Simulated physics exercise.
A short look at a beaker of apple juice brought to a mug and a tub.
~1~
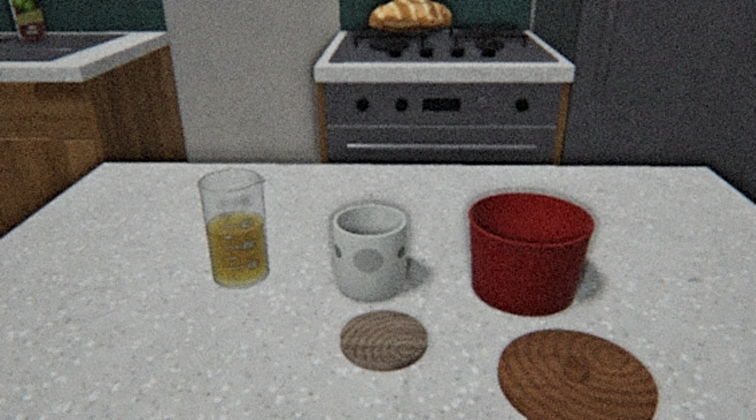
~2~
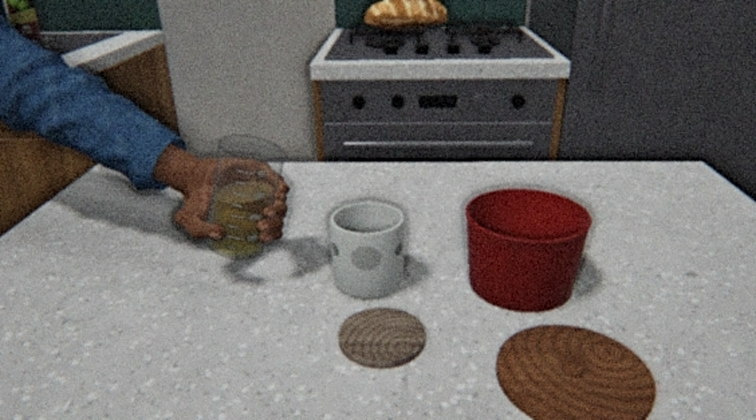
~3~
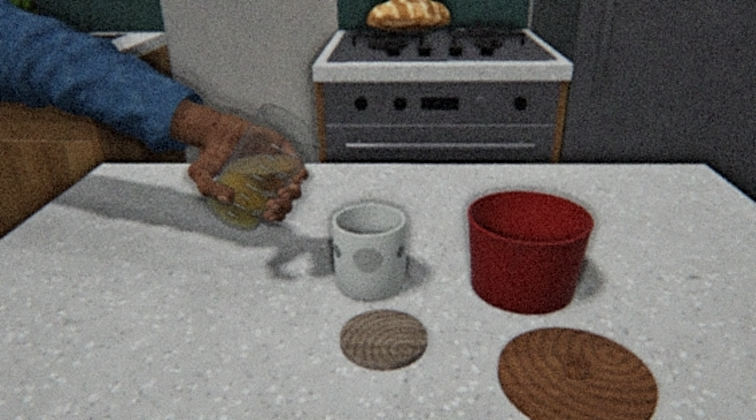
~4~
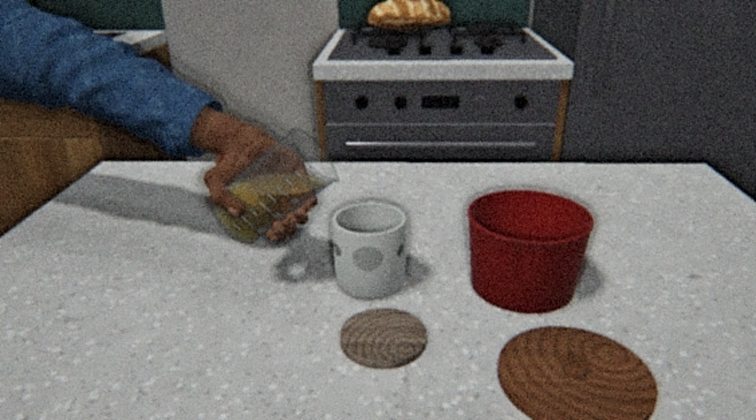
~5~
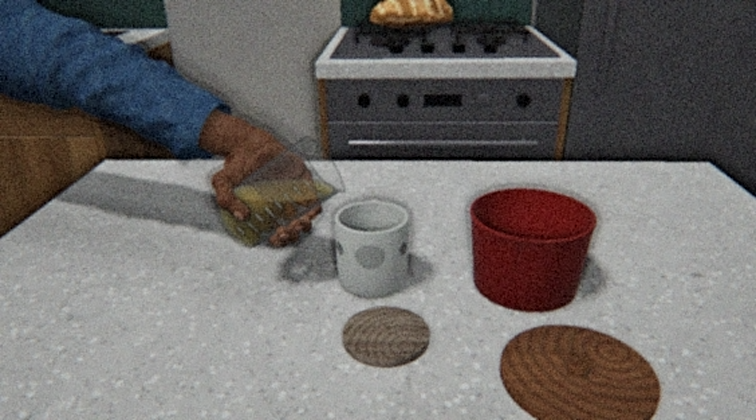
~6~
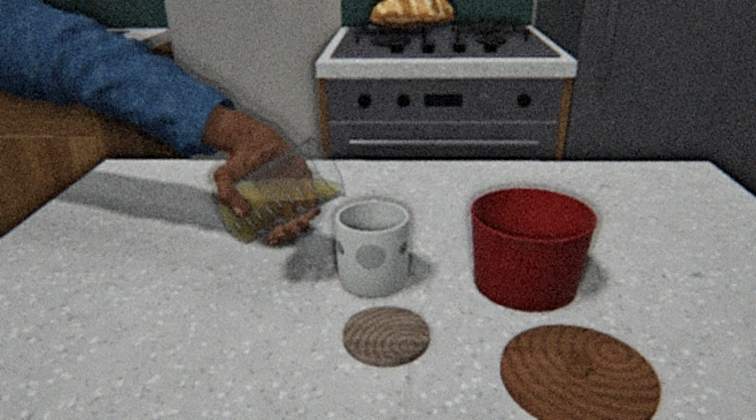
Hand in a blue sleeve grasping a clear beaker of yellow liquid, lifting it and tilting it rightward beside a spotted mug.
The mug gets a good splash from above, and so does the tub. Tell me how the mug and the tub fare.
The mug takes it in and the tub takes it in.
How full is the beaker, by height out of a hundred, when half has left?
Close to 25 %.
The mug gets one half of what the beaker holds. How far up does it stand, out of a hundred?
Some 35 per cent.
A moment on, the apple juice goes into the mug.
Further on, the apple juice goes into the tub.
When it is over, the mug has its share inside; the tub has its share inside.
